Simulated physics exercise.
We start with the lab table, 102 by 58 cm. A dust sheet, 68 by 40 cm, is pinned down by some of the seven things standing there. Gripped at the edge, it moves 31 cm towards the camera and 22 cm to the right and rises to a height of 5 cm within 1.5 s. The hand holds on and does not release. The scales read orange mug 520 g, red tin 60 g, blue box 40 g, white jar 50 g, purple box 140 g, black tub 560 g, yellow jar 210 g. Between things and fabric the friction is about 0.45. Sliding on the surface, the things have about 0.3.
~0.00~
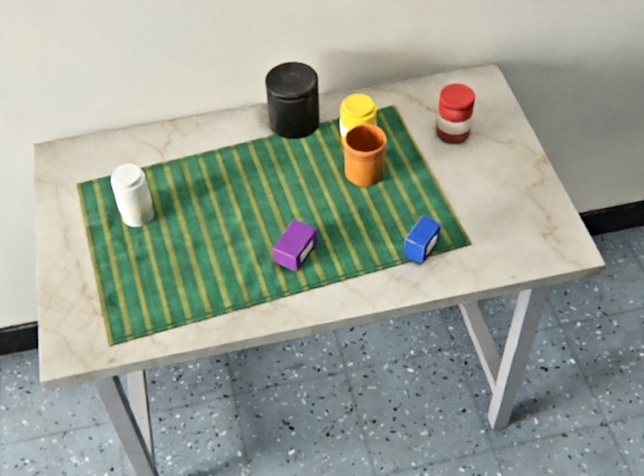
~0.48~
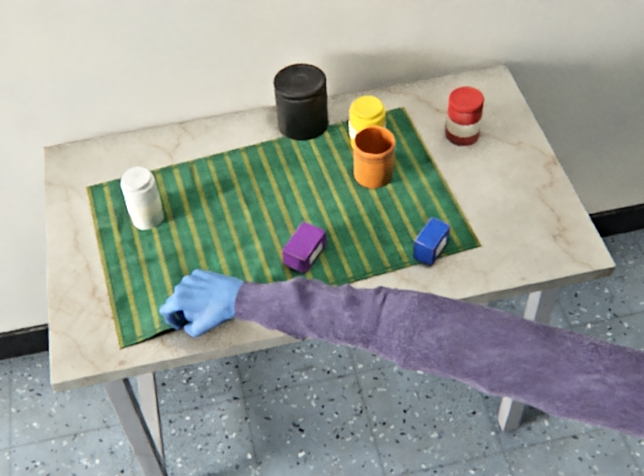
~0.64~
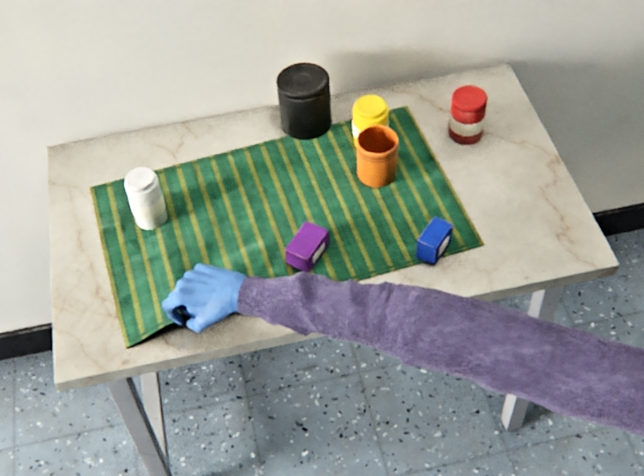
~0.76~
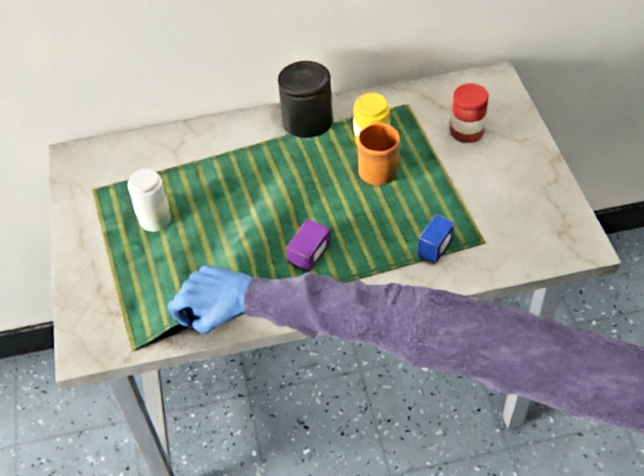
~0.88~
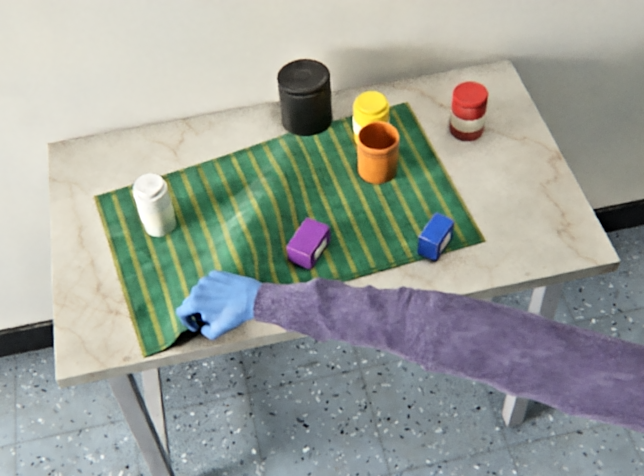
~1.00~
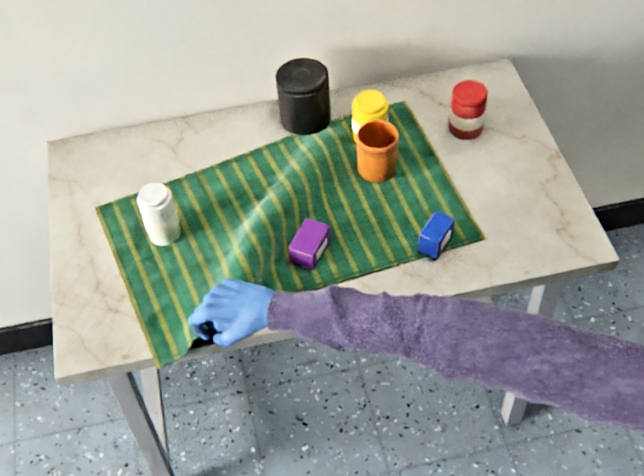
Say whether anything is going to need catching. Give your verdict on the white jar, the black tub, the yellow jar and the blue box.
White jar: Yes, it falls; black tub: No, it stays; yellow jar: No, it stays; blue box: No, it stays.
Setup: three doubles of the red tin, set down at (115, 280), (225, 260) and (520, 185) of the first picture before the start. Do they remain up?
Taking them one by one: Is lost, then is lost, then is left on top.
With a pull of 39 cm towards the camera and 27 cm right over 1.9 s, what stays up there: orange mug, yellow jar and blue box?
So the orange mug does not fall, the yellow jar does not fall, and the blue box comes down.
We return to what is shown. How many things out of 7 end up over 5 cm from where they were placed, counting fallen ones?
That makes 5.
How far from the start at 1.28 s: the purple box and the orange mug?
Shift - purple box 8 cm, orange mug 2 cm.
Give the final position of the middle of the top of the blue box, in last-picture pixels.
End position in the last picture: Approx. (476, 244).
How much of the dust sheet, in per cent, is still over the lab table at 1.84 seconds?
Near 65 in a hundred.
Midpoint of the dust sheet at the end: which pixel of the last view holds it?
About (321, 294).
At 1.3 s, 90 % of the dust sheet is still over the top; white jar 16 cm off its start, blue box 5 cm off its start, yellow jar 3 cm off its start.
At 1.6 s, 80 % of the dust sheet is still over the top; white jar 28 cm off its start, yellow jar 8 cm off its start, blue box 6 cm off its start.
At 1.8 s, 65 % of the dust sheet is still over the top; white jar 40 cm off its start at (211, 346), yellow jar 14 cm off its start at (333, 145), blue box 7 cm off its start at (474, 231).
At 2.1 s, 55 % of the dust sheet is still over the top; white jar over the edge, yellow jar 17 cm off its start, blue box 8 cm off its start.
At 3.7 s, 55 % of the dust sheet is still over the top; white jar over the edge, yellow jar 18 cm off its start at (330, 160), blue box 8 cm off its start at (476, 244), black tub 3 cm off its start at (292, 82).
